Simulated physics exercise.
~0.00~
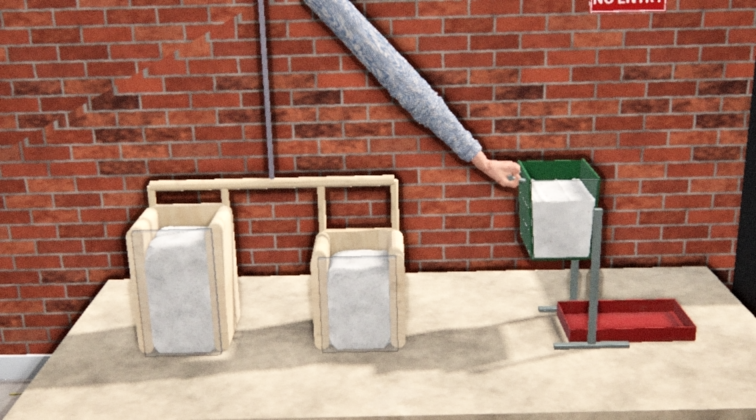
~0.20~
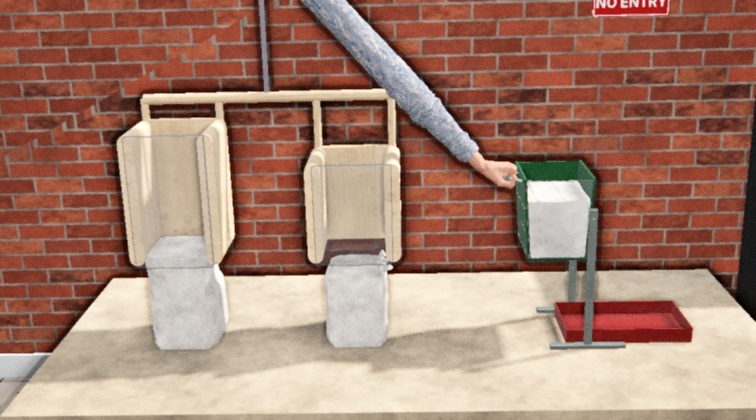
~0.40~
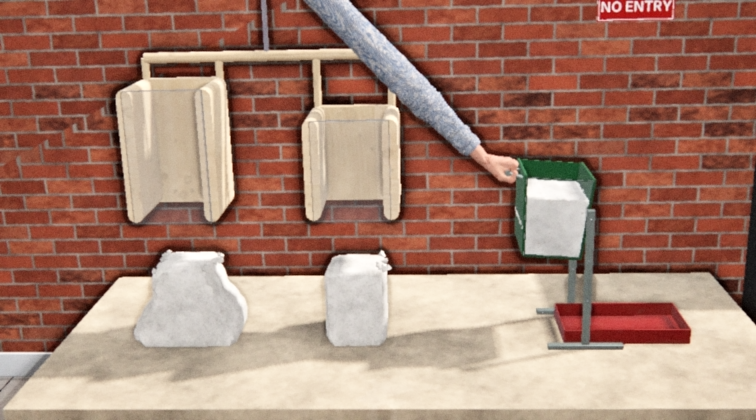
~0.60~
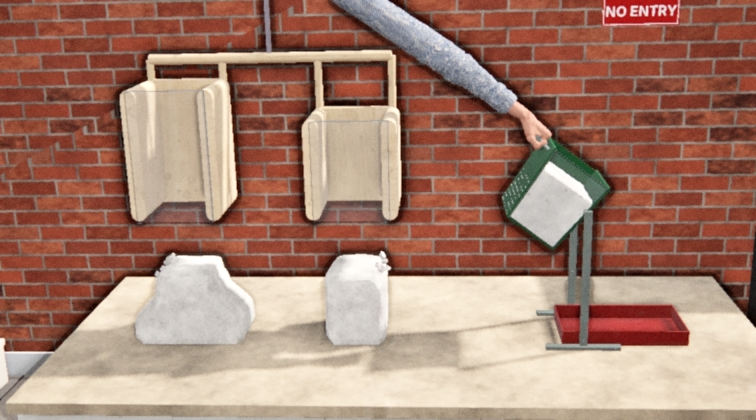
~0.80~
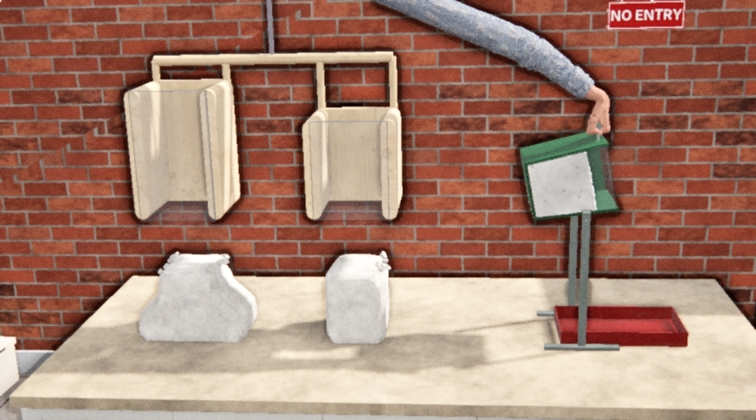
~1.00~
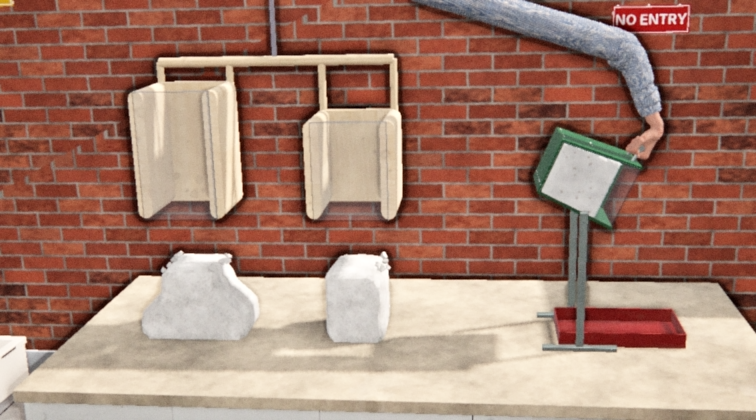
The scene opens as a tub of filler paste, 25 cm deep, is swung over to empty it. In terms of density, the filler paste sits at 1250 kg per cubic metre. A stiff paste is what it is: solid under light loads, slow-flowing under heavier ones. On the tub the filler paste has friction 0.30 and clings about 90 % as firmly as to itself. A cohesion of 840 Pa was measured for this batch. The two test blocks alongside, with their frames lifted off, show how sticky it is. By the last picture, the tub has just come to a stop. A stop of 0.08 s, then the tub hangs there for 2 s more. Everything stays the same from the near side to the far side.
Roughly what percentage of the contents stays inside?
Roughly 0 %.
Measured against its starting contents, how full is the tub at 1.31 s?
Some 100 per cent.
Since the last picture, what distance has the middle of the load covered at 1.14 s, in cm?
Some 1 cm.
After 1.14 s, the tub is at 114 degrees and holds 100 %.
After 1.31 s, the tub is at 114 degrees and holds 100 %.
After 1.48 s, the tub is at 114 degrees and holds 73 %.
After 1.65 s, the tub is at 114 degrees and holds 24 %.
After 3.00 s, at the end, the tub is at 114 degrees and holds 0 %.
